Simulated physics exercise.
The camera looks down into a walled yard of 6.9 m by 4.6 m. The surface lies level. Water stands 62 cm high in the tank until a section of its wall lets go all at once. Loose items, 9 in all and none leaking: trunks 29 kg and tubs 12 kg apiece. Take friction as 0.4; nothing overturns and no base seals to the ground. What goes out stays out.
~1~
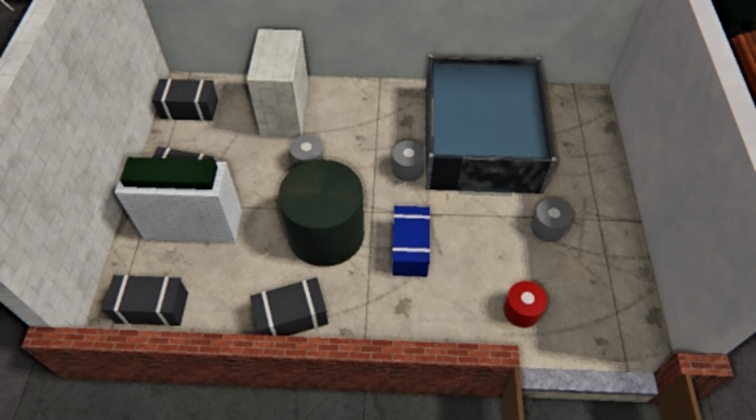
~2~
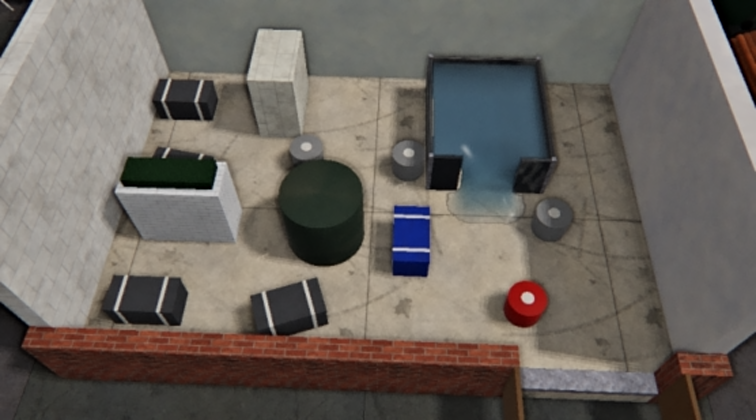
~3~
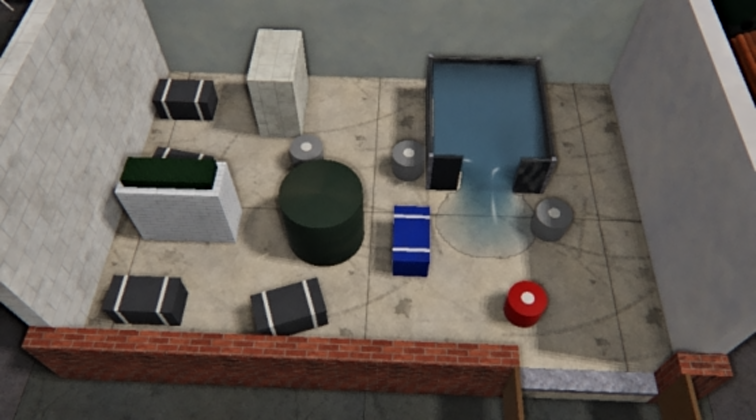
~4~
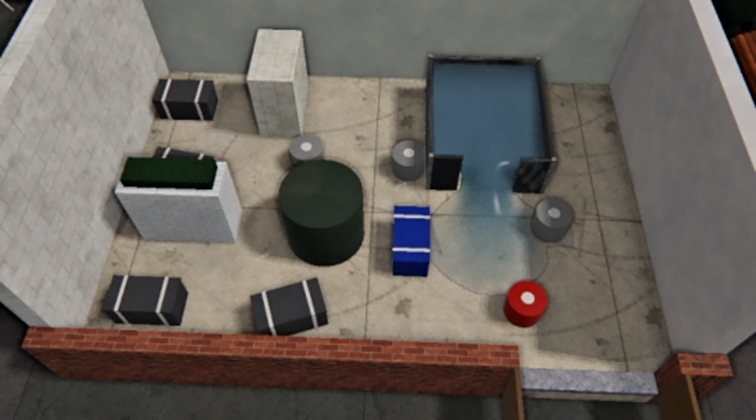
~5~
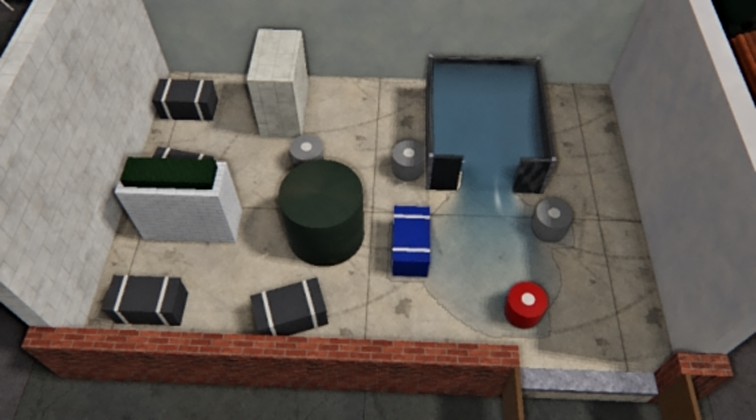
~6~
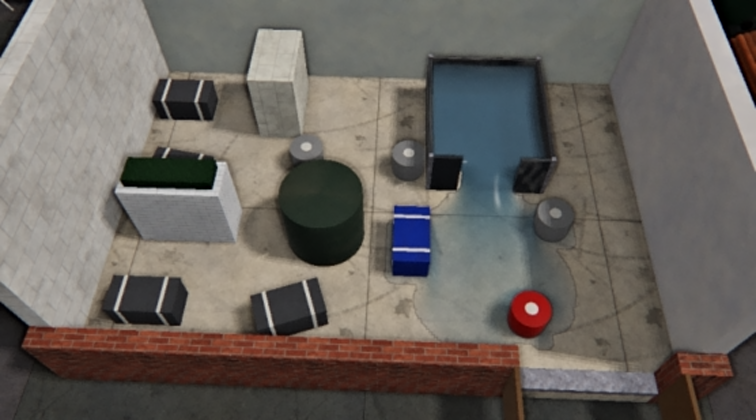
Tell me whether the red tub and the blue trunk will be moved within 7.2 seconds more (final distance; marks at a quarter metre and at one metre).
Red tub gets carried off, blue trunk is nudged along.
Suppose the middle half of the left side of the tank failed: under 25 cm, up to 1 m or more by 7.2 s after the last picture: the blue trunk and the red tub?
Then the blue trunk barely shifts, the red tub holds its place.
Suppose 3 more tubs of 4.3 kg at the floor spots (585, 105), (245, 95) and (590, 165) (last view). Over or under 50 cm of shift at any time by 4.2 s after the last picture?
In that order: Short of it, under, under.
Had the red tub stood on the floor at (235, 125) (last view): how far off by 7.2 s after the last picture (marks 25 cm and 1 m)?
It barely shifts.
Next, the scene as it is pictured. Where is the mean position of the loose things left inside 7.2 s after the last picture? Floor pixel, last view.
At about (306, 201).
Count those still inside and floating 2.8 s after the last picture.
I count 0.
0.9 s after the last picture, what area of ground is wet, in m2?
About 10.5 m2.
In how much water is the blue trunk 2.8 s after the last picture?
Roughly 3 cm.
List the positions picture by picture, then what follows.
The first picture shows the red tub at (528, 298), on the bottom; the blue trunk at (412, 233) rests on the ground; 2.7 m2 under water; 0 of 9 have shifted.
The second picture shows the red tub at (528, 298), on the bottom; the blue trunk at (412, 233) rests on the ground; water covers 3.2 m2; 0 of 9 have shifted.
The third picture shows the red tub at (528, 298) rests on the ground; the blue trunk at (412, 233) rests on the ground; 3.8 m2 under water; 0 of 9 have shifted.
The fourth picture shows the red tub at (528, 298) rests on the ground; the blue trunk at (412, 233) rests on the ground; water covers 4.5 m2; 0 of 9 have shifted.
The fifth picture shows the red tub at (528, 299), on the bottom; the blue trunk at (412, 233) rests on the ground; 5.2 m2 under water; 0 of 9 have shifted.
The sixth picture shows the red tub at (532, 309), on the bottom, 14 cm from its start; the blue trunk at (412, 233), on the bottom; water covers 6.1 m2; 1 of 9 have shifted.
Then, 0.9 s after the last picture the red tub has gone out; the blue trunk is near (385, 232), 0.3 m from its start, aground; 1 of 9 are out; 0 afloat.
Then, 2.8 s after the last picture the red tub has gone out; the blue trunk is near (379, 231), 0.4 m from its start, aground; 1 of 9 are out; 0 afloat.
Then, 4.8 s after the last picture the red tub has gone out; the blue trunk is near (379, 231), 0.4 m from its start, aground; 1 of 9 are out; 1 afloat.
Then, 7.2 s after the last picture the red tub has gone out; the blue trunk is near (379, 231), 0.4 m from its start, aground; 1 of 9 are out; 0 afloat.
